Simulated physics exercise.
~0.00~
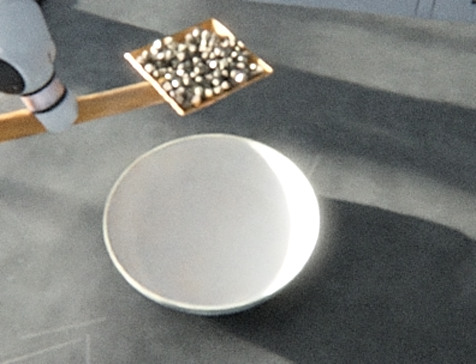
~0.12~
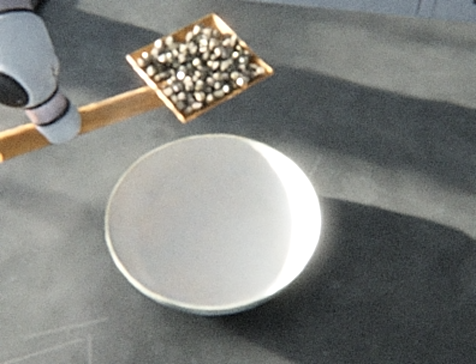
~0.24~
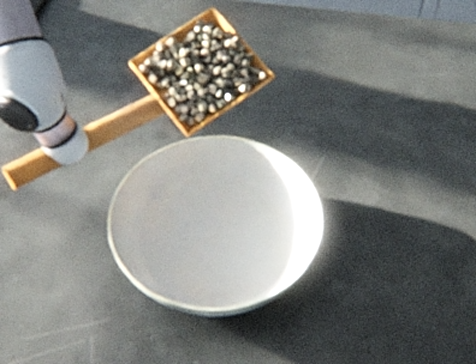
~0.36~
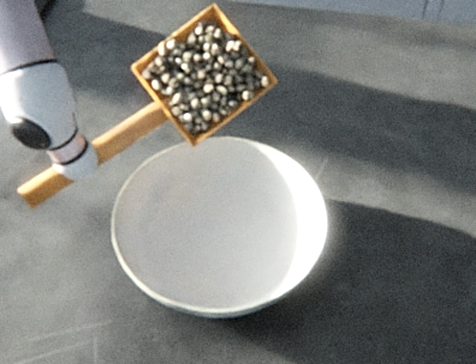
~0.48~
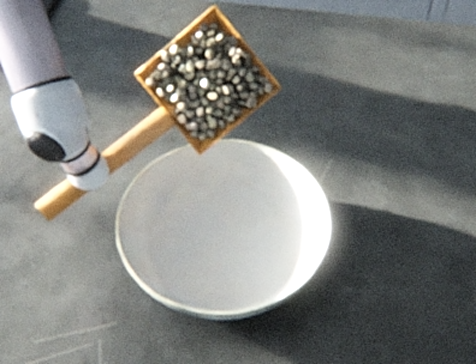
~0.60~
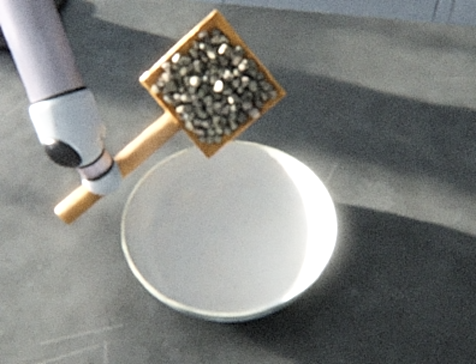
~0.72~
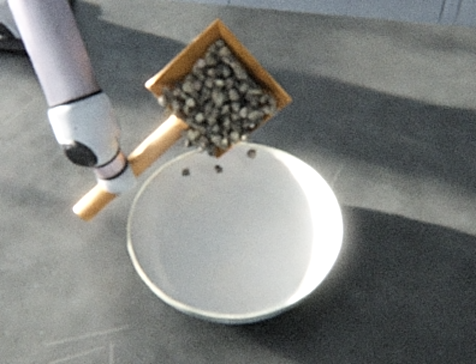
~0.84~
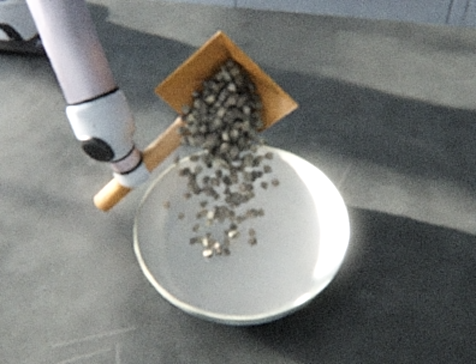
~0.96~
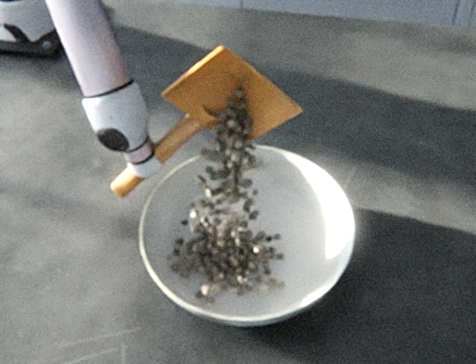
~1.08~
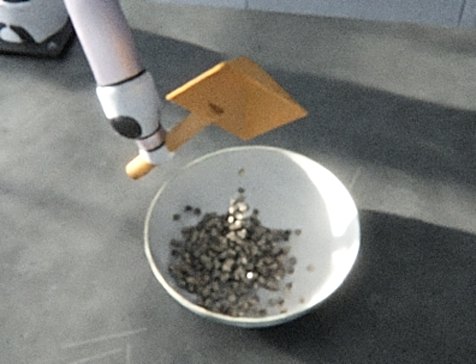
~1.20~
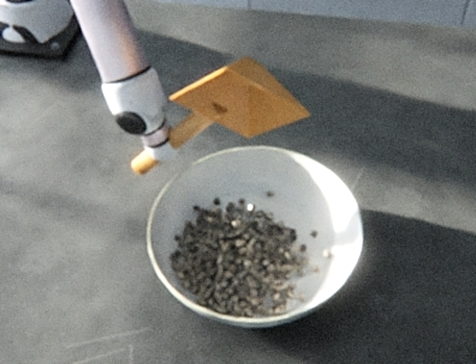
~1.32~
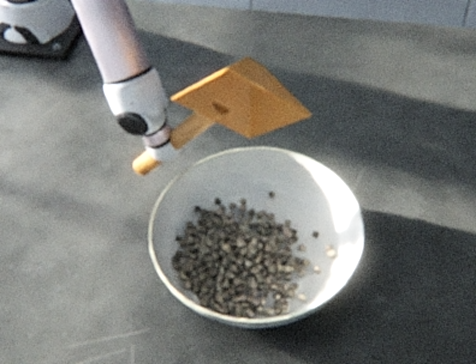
A robotic arm holding a square wooden scoop of small dark and pale pieces steadily tilts it above a white bowl on a dark surface, sending them tumbling down in a stream until the scoop is empty and the pieces lie heaped in the bowl.
